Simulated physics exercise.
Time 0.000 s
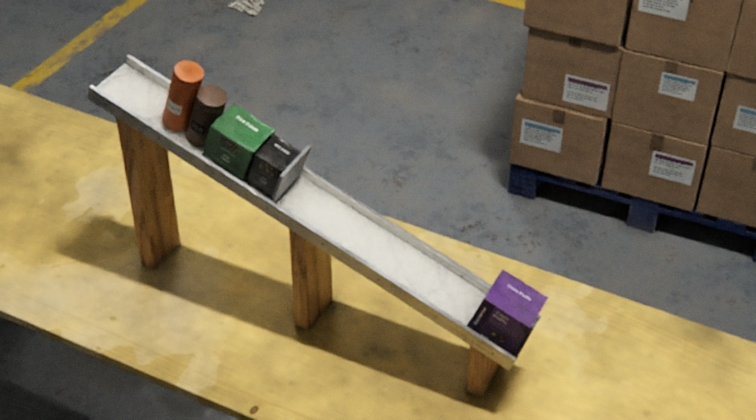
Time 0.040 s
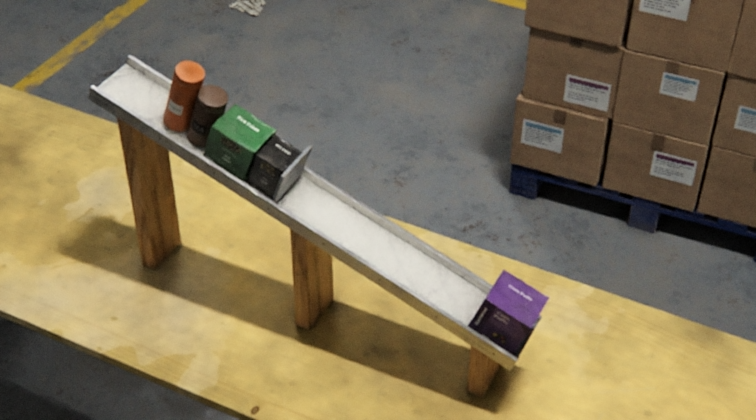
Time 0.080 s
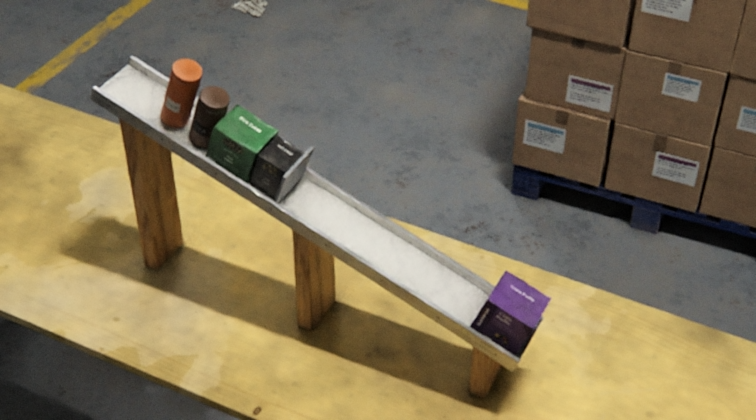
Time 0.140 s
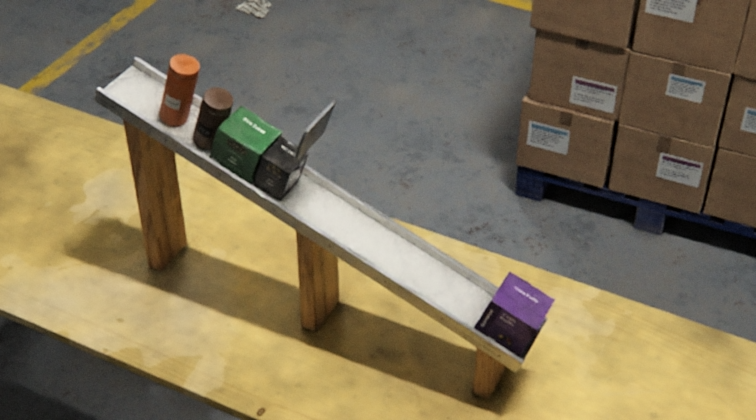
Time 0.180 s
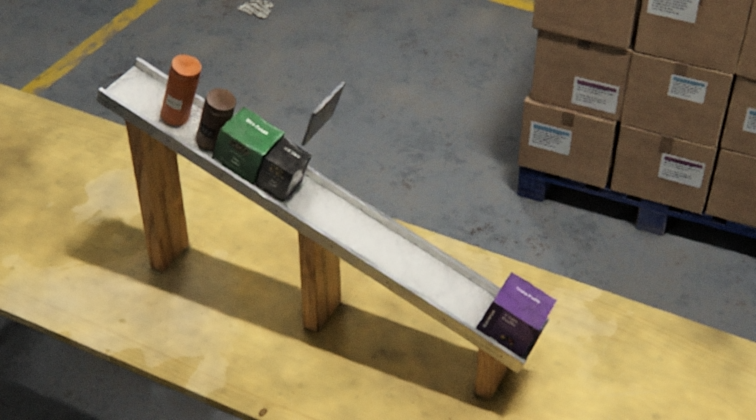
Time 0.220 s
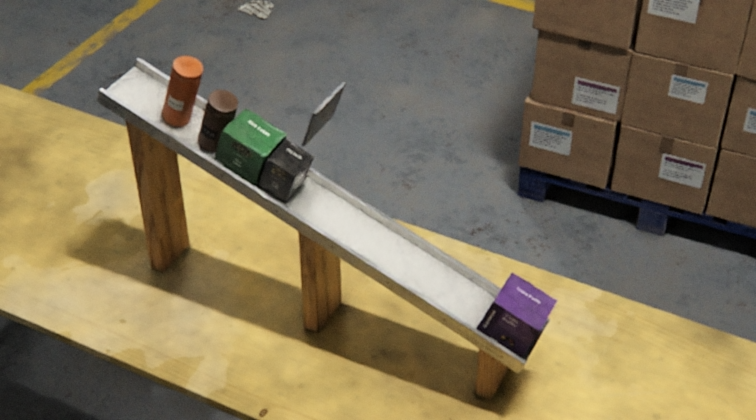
A gate lifts off a sloping chute while the items behind it barely shift.
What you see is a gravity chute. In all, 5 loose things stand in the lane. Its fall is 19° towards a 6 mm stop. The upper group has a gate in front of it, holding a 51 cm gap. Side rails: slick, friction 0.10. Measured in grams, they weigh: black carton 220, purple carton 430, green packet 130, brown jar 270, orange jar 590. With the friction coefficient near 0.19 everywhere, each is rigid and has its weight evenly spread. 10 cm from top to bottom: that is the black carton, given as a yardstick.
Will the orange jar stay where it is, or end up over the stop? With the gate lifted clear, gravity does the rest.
It stays where it is.
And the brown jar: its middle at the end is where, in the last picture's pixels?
Its middle comes to rest around (406, 243).
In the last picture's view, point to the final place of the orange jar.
The resting point is around (386, 219).
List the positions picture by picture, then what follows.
Gate shut; orange jar (183, 96); black carton (274, 166), in the first frame.
Gate shut; green packet (240, 143); brown jar (207, 116), in the second frame.
Orange jar (181, 94); black carton (277, 167), in the third frame.
Leader 63 cm from the stop; orange jar (179, 91); green packet (246, 145), in the fourth frame.
Leader 63 cm from the stop; orange jar (181, 91); black carton (284, 170), in the fifth frame.
Leader 62 cm from the stop; orange jar (182, 92); green packet (250, 147), in the sixth frame.
By 0.62 s, leader 45 cm from the stop; orange jar near (233, 124).
By 0.92 s, leader 17 cm from the stop; orange jar near (316, 176).
When it is over (1.6 s), all 5 in the lane. In the last view, orange jar near (386, 219).
